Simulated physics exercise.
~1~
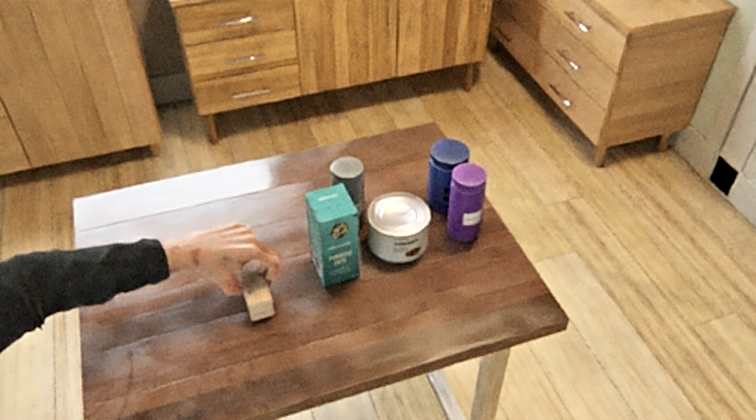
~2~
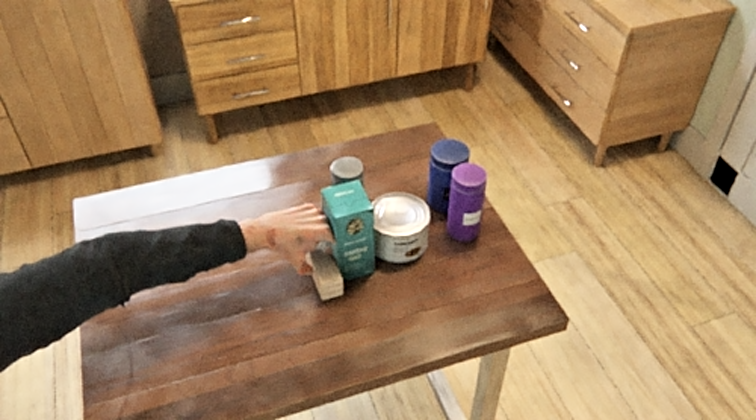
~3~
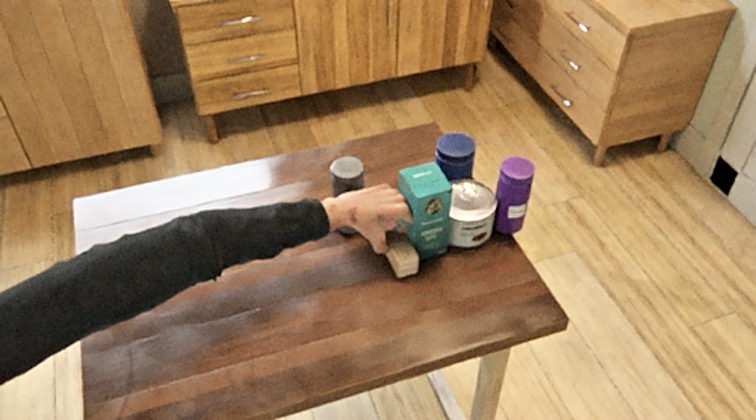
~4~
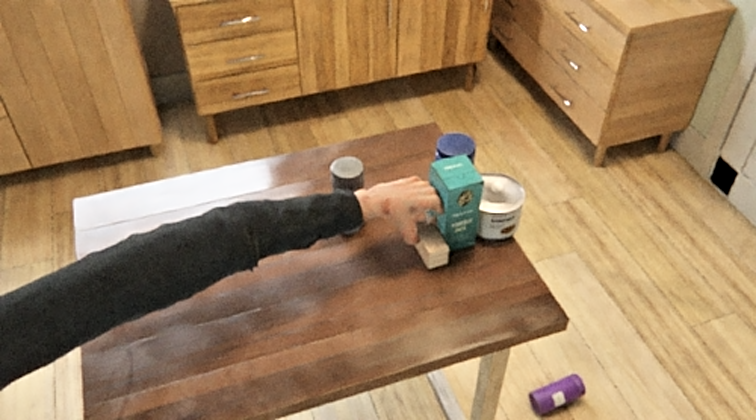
A hand in a dark sleeve slid a small block rightward across a wooden table, pushing a turquoise carton and a white tub along until a purple jar dropped off the edge onto the floor, while the carton, tub, blue jar and grey jar stayed on the table.
